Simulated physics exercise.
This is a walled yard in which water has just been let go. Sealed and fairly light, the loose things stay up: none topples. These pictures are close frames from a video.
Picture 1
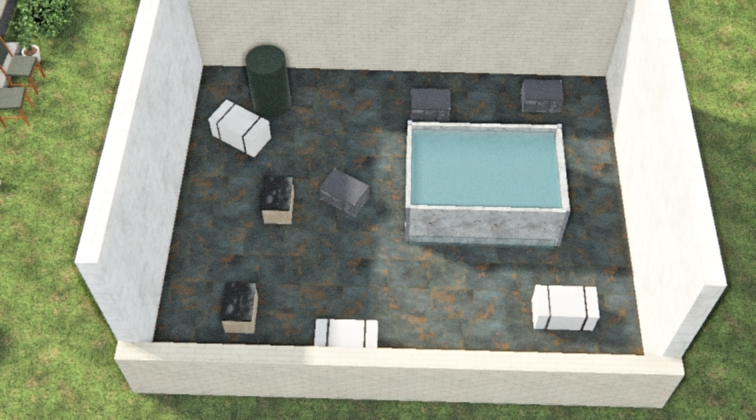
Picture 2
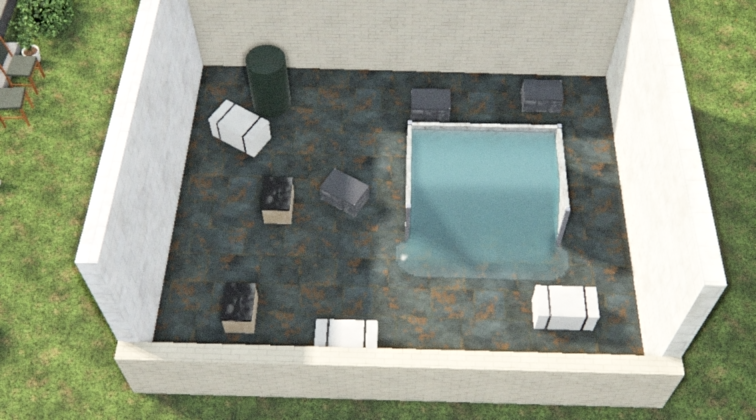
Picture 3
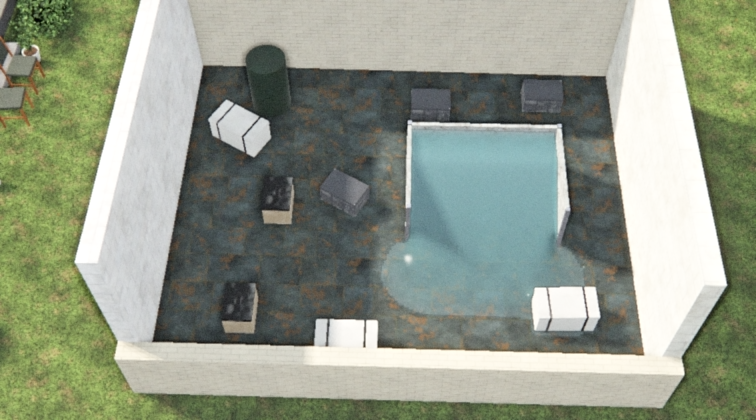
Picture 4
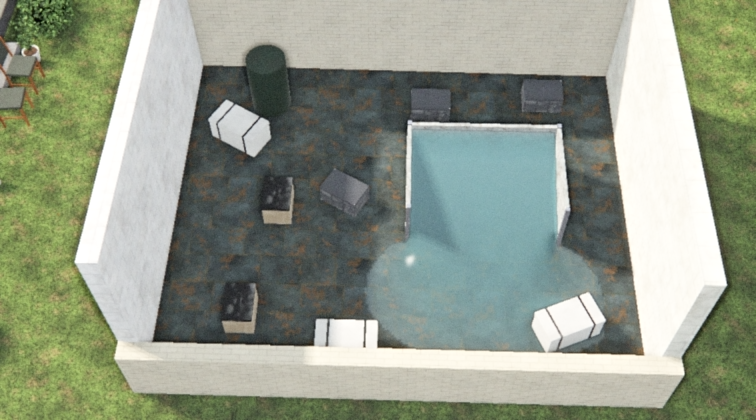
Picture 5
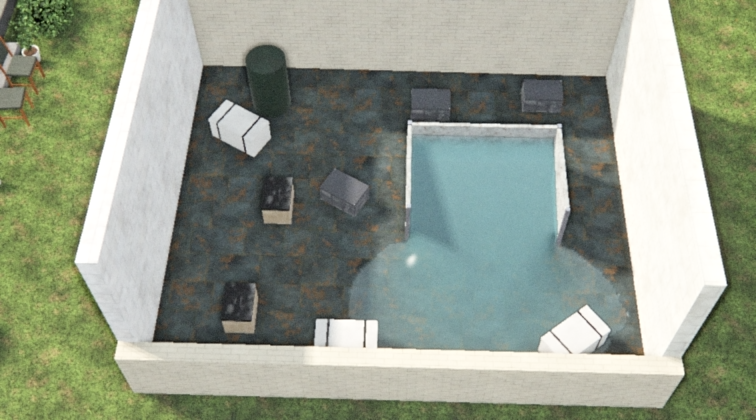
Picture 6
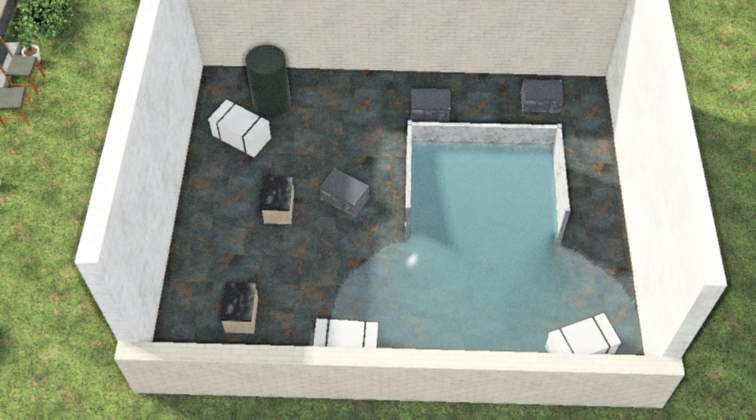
Walled yard with a raised pool losing its front wall, water spreading across dark tiles and shifting one white trunk.
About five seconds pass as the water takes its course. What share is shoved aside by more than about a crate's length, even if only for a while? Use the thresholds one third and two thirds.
I'd put it between one third and two thirds.
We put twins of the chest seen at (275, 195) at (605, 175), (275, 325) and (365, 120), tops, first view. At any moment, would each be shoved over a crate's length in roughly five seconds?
Per listing: Cleared out, cleared out, largely stays.
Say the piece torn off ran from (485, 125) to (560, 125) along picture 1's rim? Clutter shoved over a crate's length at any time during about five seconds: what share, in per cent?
Estimate: Roughly 50 per cent.
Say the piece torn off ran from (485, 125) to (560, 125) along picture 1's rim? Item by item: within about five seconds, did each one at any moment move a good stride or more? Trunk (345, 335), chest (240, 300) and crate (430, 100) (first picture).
Object by object: Less than that, less than that, displaced that much.
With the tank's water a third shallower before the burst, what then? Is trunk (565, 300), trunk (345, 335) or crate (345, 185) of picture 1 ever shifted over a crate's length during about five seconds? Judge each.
First one reached the mark, second one reached the mark, third one stopped before it.
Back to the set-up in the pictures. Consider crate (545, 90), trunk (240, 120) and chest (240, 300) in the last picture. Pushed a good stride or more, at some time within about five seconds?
Taking them as listed, the first cleared the mark, the next remained nearby, and the last cleared the mark.
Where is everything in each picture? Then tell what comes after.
A trunk at (567, 301), on the bottom; a trunk at (346, 335) rests on the ground; 0 of 8 have shifted, in the first frame.
A trunk at (567, 301), on the bottom; a trunk at (346, 335) rests on the ground; 0 of 8 have shifted, in the second frame.
A trunk at (567, 302) rests on the ground; a trunk at (346, 335), on the bottom; 0 of 8 have shifted, in the third frame.
A trunk at (570, 316) rests on the ground, close to its start; a trunk at (346, 335), on the bottom; 1 of 8 have shifted, in the fourth frame.
A trunk at (576, 334), on the bottom, a stride from its start; a trunk at (346, 335), on the bottom; 1 of 8 have shifted, in the fifth frame.
A trunk at (585, 338), on the bottom, a stride from its start; a trunk at (345, 336), on the bottom; 1 of 8 have shifted, in the sixth frame.
A moment on, 1 of 8 are well off their spots; 1 afloat.
Next, 2 of 8 are well off their spots; 2 afloat.
Later, 3 of 8 are well off their spots; 3 afloat.
In the end, 4 of 8 are well off their spots, and 4 have been at some point; 4 afloat.
